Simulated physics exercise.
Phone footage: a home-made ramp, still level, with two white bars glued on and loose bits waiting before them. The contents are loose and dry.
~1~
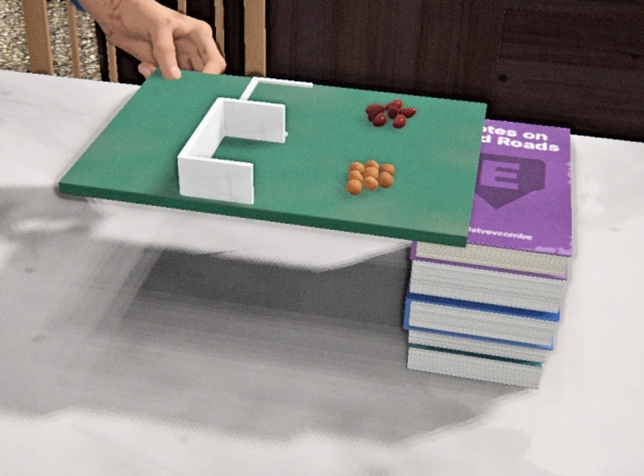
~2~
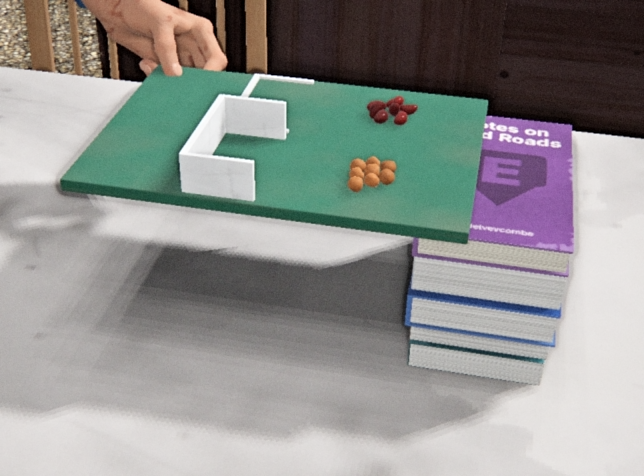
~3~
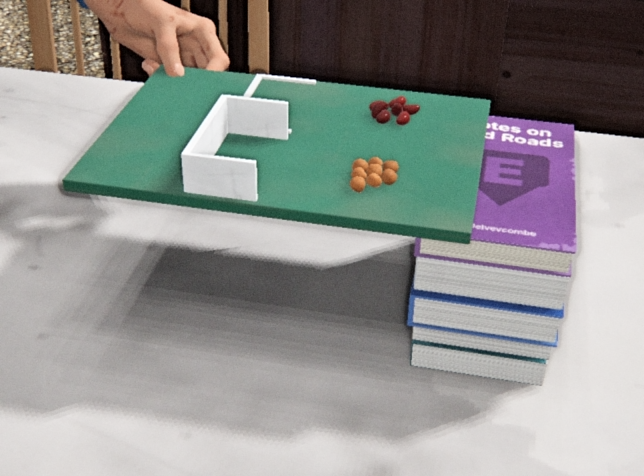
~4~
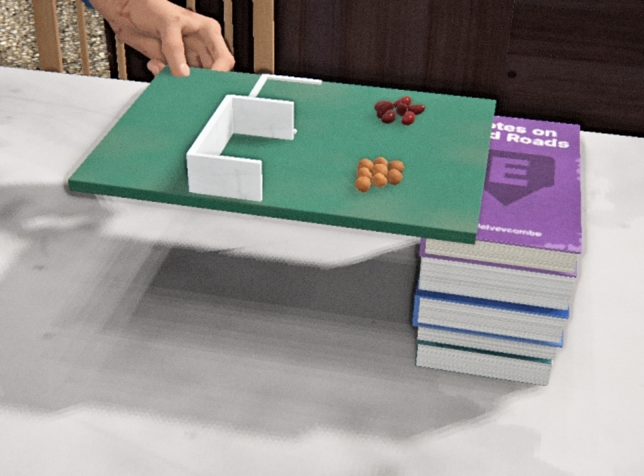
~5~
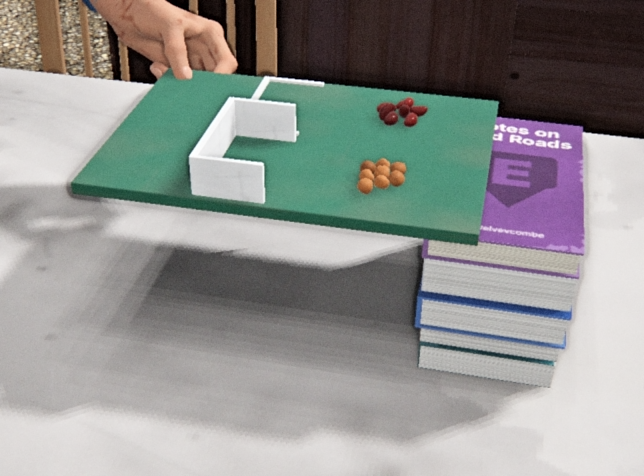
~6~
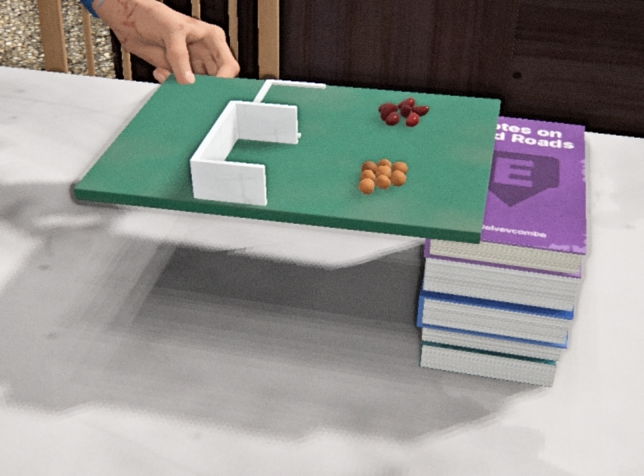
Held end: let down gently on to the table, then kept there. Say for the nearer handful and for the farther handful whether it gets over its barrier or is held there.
The nearer handful is left behind its barrier. The farther handful is left beyond its barrier.
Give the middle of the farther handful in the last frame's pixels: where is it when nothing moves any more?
Its middle ends up near (278, 188).
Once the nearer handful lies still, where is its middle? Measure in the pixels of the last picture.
Around (246, 247).
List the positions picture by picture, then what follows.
Held end of the board at (74, 184), level; book pile at (497, 189), nearly half as high as the board is long; nearer handful at (371, 175), a few hazelnuts; farther handful at (393, 113), a few kidney beans; nearer bar at (203, 145), taller than the pieces; farther bar at (242, 102), much lower than a piece, in the first frame.
Held end of the board at (76, 181), level; farther handful at (394, 110), in the second frame.
Held end of the board at (78, 181), level; nearer handful at (375, 171), in the third frame.
Held end of the board at (83, 181), level; farther handful at (402, 110), in the fourth frame.
Held end of the board at (86, 184), level; nearer handful at (382, 173), in the fifth frame.
Held end of the board at (89, 190), down by 2°; book pile at (511, 186); nearer handful at (384, 173), not moving; farther handful at (406, 112), not moving; nearer bar at (216, 148); farther bar at (255, 105), in the sixth frame.
Then, 0.81 s past the last view, board sloping at 16°; nearer handful on its way down; farther handful where it was.
Then, 1.51 s past the last view, board sloping at 29°; nearer handful has reached its bar; farther handful most past its bar.
Then, 2.12 s past the last view, board resting at 30°; nearer handful has reached its bar; farther handful most past its bar.
Finally, board resting at 30°; nearer handful gathered behind its bar; farther handful most past its bar.
